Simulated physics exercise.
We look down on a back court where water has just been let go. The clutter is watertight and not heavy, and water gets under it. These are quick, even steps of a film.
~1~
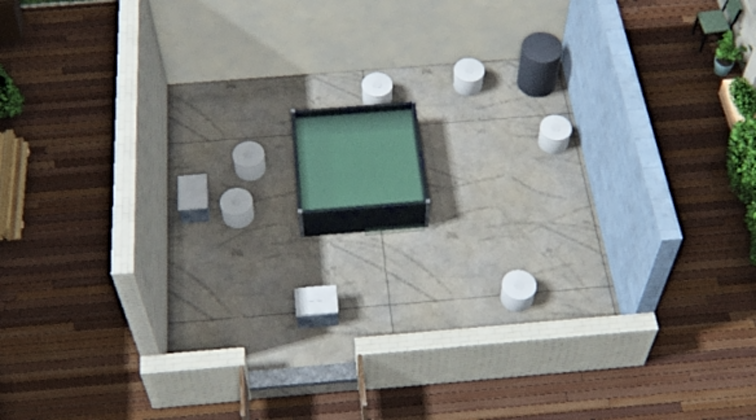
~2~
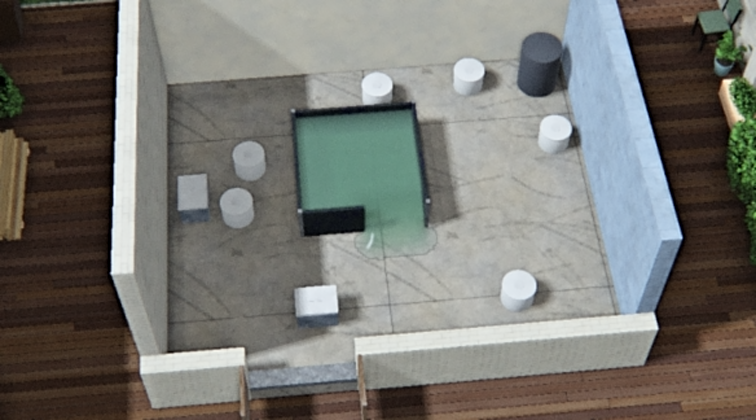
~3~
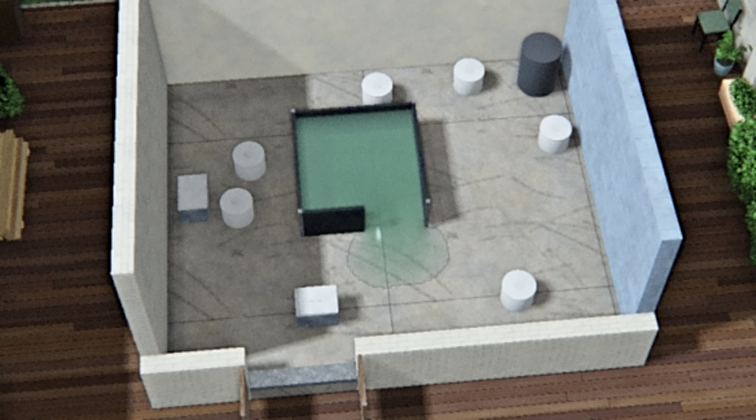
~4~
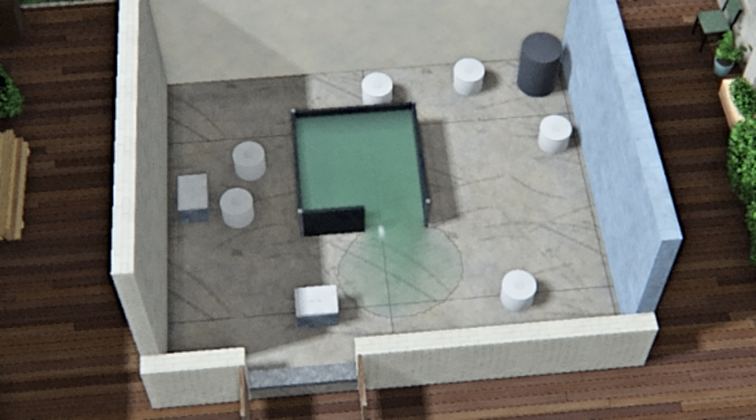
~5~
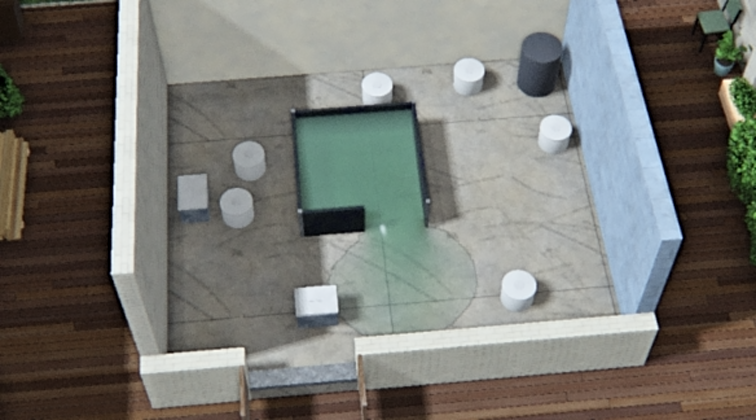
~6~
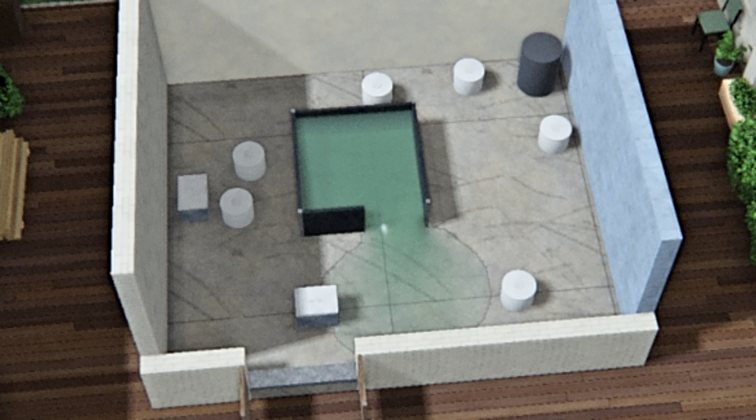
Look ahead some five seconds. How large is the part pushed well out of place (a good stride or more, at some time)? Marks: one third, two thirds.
That comes to under a third.
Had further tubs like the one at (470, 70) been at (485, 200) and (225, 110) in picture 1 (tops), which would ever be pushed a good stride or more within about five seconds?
One after the other: Under that, under that.
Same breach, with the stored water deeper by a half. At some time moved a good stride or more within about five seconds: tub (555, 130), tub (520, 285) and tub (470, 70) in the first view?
One after the other: That far or more, swept aside, shifted that much.
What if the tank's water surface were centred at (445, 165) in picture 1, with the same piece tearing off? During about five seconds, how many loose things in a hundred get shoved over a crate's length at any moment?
Close to 20 %.
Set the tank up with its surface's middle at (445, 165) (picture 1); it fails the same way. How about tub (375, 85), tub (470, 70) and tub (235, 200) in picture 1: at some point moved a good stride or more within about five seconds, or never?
In turn: Less than that, under that, never so far.
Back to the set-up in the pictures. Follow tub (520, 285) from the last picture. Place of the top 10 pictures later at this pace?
Roughly at (593, 293).
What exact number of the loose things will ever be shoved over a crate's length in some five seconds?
2 of them.
A moment on, 0 of 8 are well off their spots; 0 afloat.
Next, 1 of 8 are well off their spots; 1 afloat.
Later, 1 of 8 are well off their spots; 1 afloat.
In the end, 2 of 8 are well off their spots, and 2 have been at some point; 0 afloat.
